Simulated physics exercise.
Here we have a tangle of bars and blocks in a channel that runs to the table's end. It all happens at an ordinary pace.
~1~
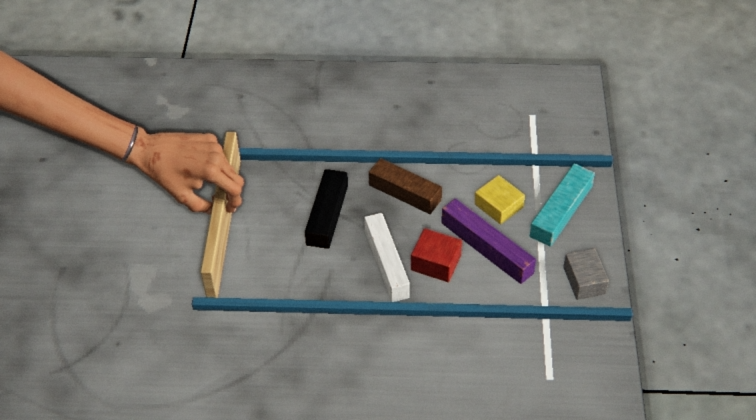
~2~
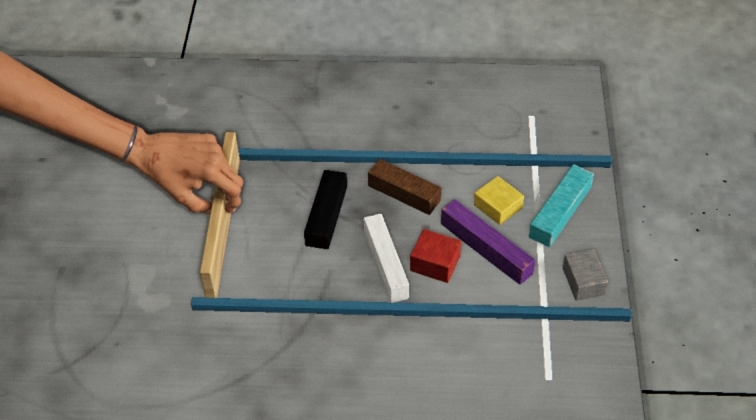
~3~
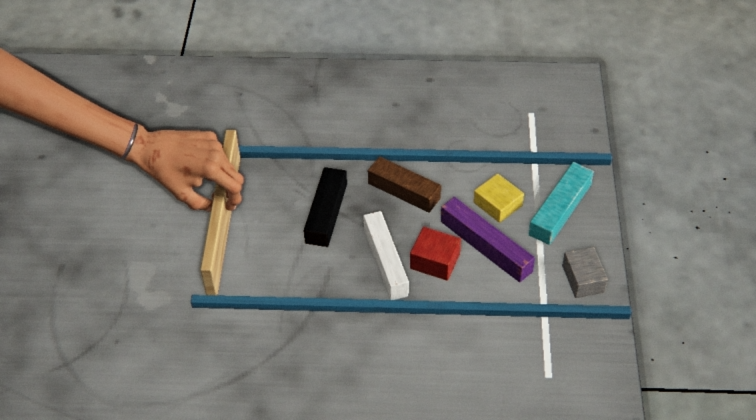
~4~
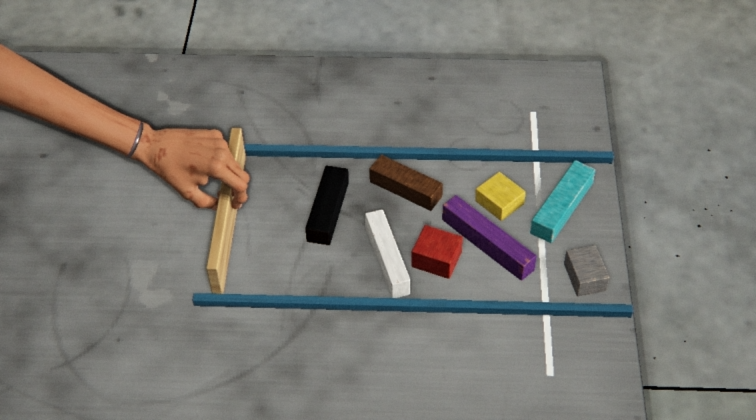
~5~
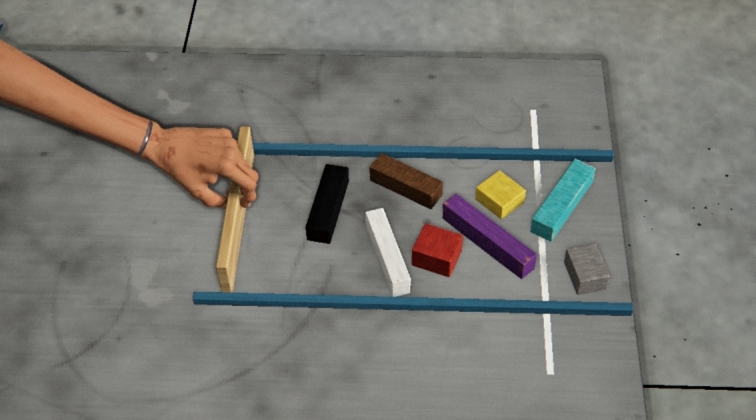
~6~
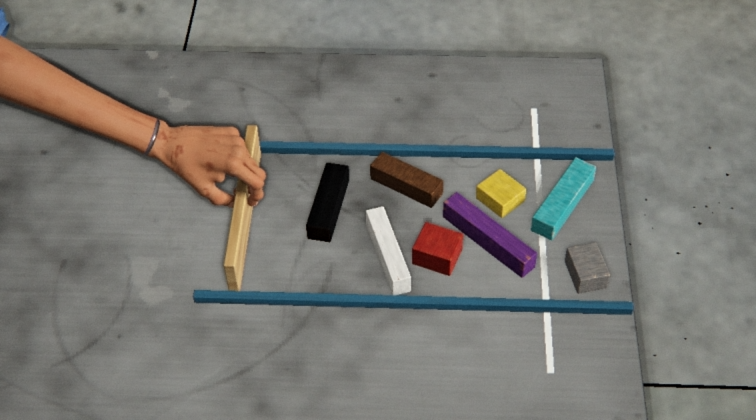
On a grey table, a hand slides a wooden board slightly right toward scattered coloured blocks.
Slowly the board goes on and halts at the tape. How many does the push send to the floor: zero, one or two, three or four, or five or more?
Outcome: The number that fall off is one or two.
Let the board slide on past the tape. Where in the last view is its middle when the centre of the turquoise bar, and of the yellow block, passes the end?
At (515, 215) for the turquoise bar; at (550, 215) for the yellow block.
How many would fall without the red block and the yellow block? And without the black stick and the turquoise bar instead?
Fallen: 0, and 1 in the other try.
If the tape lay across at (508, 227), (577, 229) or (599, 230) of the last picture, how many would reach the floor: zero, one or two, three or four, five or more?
The falls would be none at all; three or four; at least five.
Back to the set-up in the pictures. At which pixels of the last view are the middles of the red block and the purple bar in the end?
About (596, 278), and the other about (617, 247).
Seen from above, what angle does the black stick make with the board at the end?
Some 0 degrees.
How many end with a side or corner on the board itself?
The number is 2.
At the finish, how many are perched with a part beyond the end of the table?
The number is 2.
Soon after, none off yet; grey block at rest near (587, 268); turquoise bar at rest near (564, 198); yellow block at rest near (501, 194).
After that, none off yet; grey block at rest near (587, 268); turquoise bar at rest near (564, 198); yellow block moving near (504, 194).
And then, none off yet; grey block displaced about its own width near (618, 265); turquoise bar displaced a little near (605, 205); yellow block displaced well along near (567, 197).
In the end, the number that fall off is one or two; gone, turquoise bar and grey block.
